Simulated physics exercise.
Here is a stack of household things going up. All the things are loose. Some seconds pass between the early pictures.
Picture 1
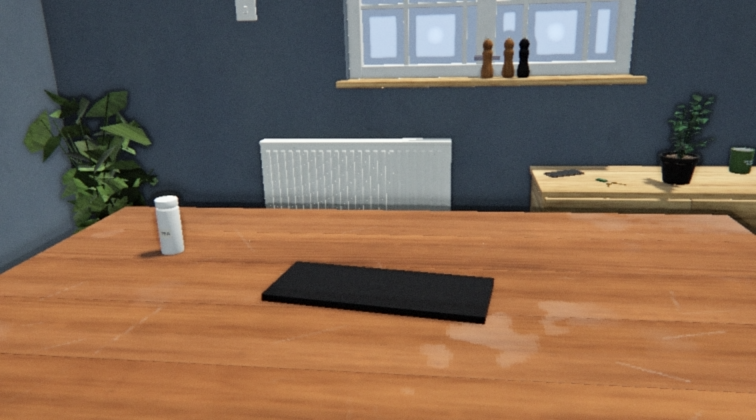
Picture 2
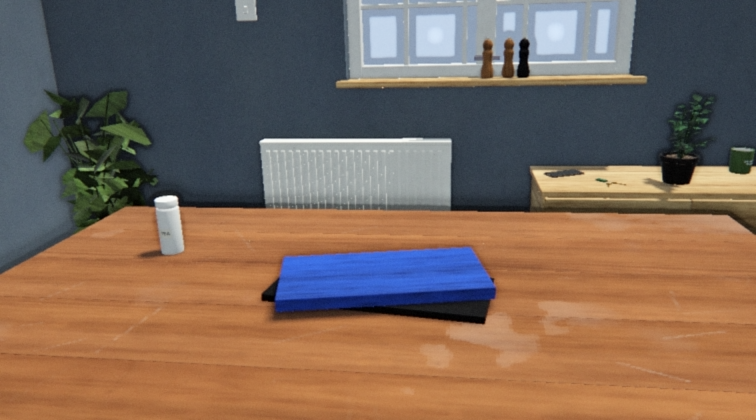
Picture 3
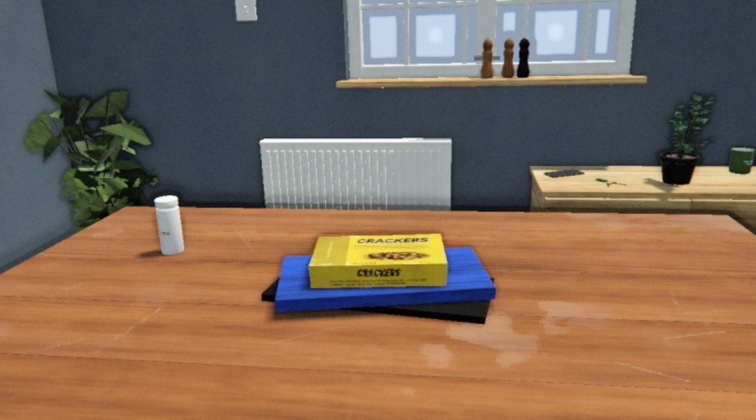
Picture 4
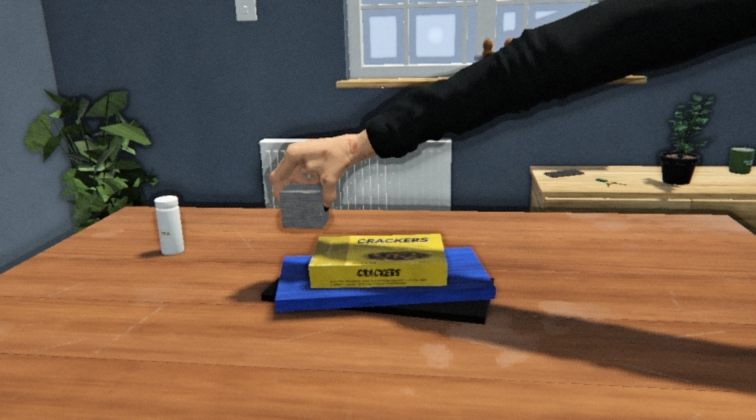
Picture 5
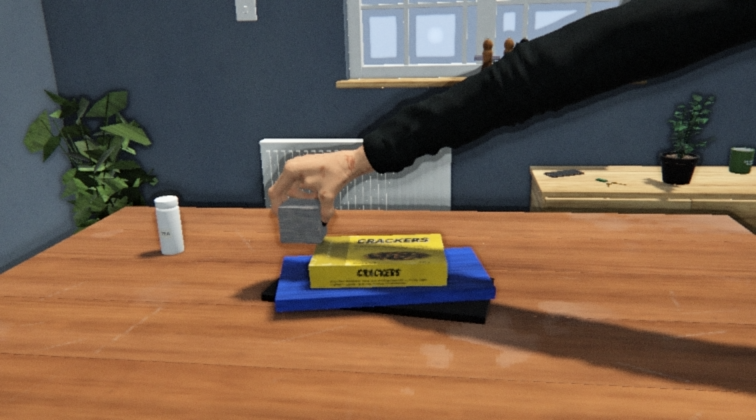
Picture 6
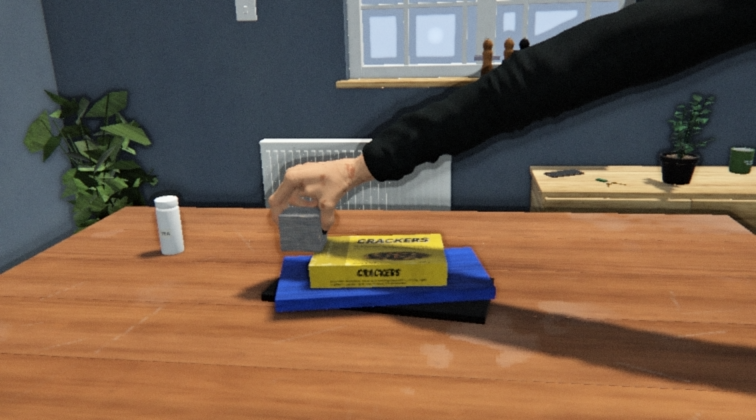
The video shows a black board on a wooden table, then a blue board and a yellow crackers box stacked on it, before a hand lowers a small grey block onto the left end of the box, still holding it.
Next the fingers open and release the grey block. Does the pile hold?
As it turns out, it comes apart.
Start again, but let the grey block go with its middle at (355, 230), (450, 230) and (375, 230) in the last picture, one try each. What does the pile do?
In the first case it keeps its balance; in the second case it gives way; in the third case it keeps its balance.
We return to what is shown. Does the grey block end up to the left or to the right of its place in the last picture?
To the left.
Then, 0.30 s after the last picture, grey block now fallen.
Then, 0.40 s after the last picture, things are still on the move.
Then, 0.60 s after the last picture, as before.
Then, 2.00 s after the last picture, nothing new.
At rest, fallen, grey block; the other 4 in place. Seen from the same camera at the end, grey block near (230, 262). The pile gives way.
